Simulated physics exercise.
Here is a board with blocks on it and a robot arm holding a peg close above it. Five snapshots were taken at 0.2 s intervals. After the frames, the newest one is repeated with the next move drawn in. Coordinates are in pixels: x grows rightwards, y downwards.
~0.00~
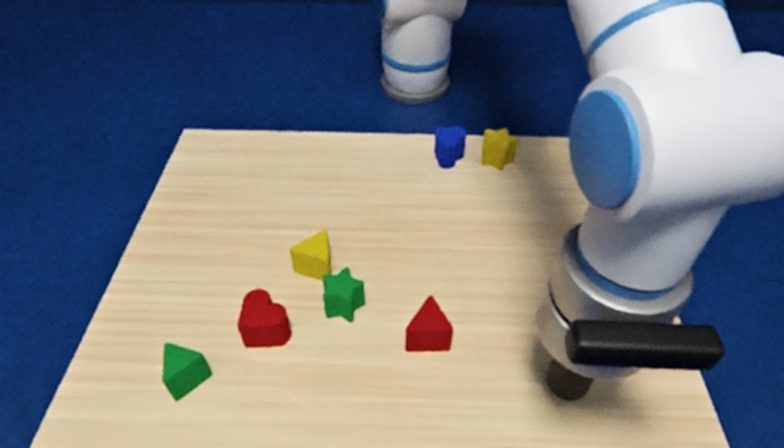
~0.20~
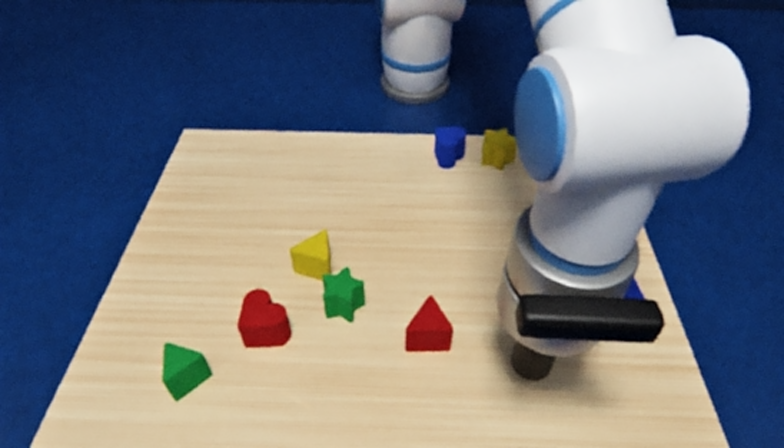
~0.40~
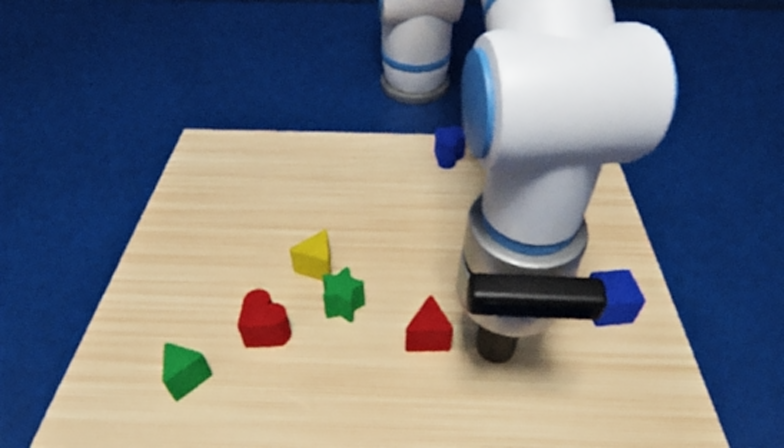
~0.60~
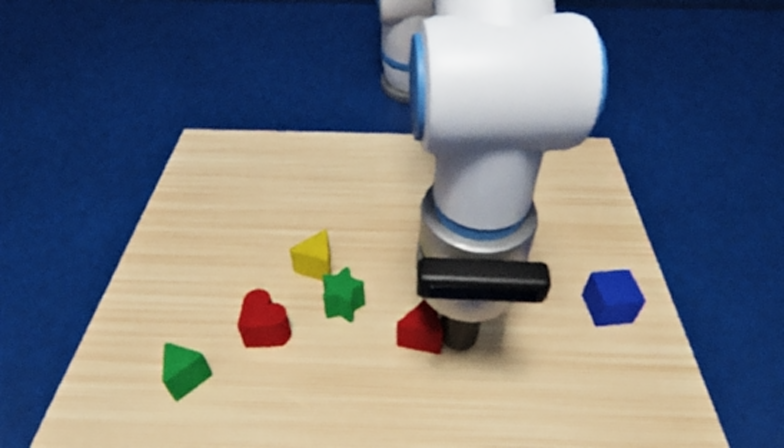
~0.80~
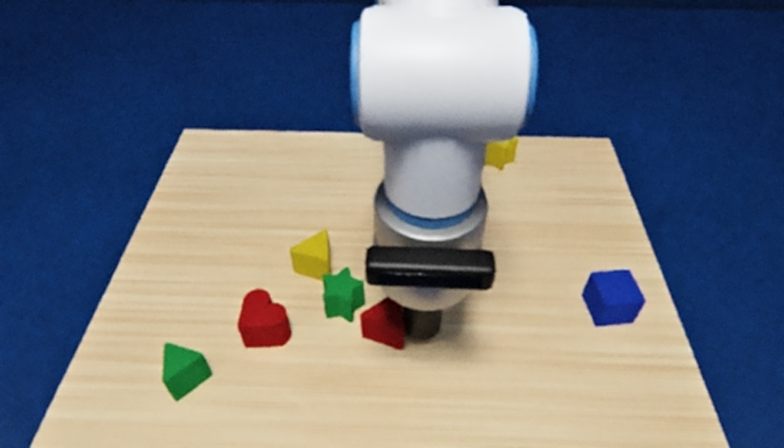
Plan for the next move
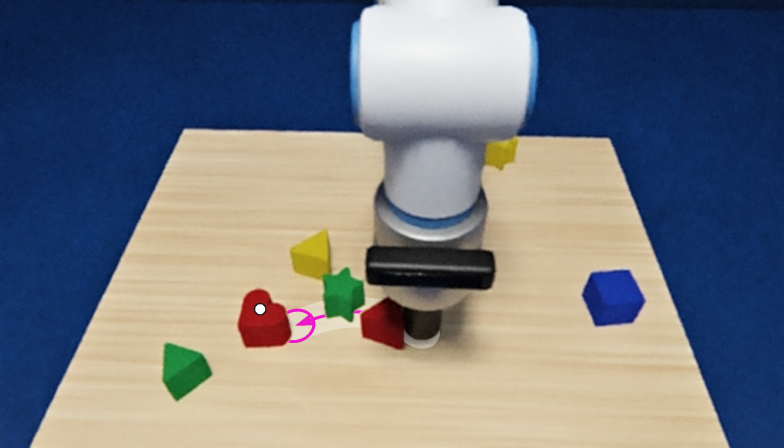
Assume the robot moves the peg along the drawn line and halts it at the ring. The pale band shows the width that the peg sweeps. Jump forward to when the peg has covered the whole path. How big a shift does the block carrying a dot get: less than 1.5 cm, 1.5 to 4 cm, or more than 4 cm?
Range: Under 1.5 cm.
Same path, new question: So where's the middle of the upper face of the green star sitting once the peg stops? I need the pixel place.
My prediction: (283, 274).
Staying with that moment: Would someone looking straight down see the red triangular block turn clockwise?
Answer: No.
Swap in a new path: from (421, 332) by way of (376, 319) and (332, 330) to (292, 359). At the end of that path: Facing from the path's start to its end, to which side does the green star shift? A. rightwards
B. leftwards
My pick is A.
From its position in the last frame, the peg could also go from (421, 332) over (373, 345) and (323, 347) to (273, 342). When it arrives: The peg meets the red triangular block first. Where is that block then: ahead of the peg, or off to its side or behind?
I think it loses its spot in front.
Path on the board, from (421, 332) through (381, 315) and (338, 313) to (295, 326); the dot is on the red heart block.
What follows on the original path. One third of the way, peg (381, 307); green star (336, 282); red triangular block (350, 308), turned 20° anticlockwise.
Two thirds of the way, peg (336, 305); green star (301, 274), turned 35° clockwise; red triangular block (318, 318), turned 75° anticlockwise.
At the end, peg (294, 318); red heart block (249, 312), turned 10° clockwise; yellow triangular block in place; green star (283, 274), turned 100° clockwise; red triangular block (306, 331), turned 100° anticlockwise.
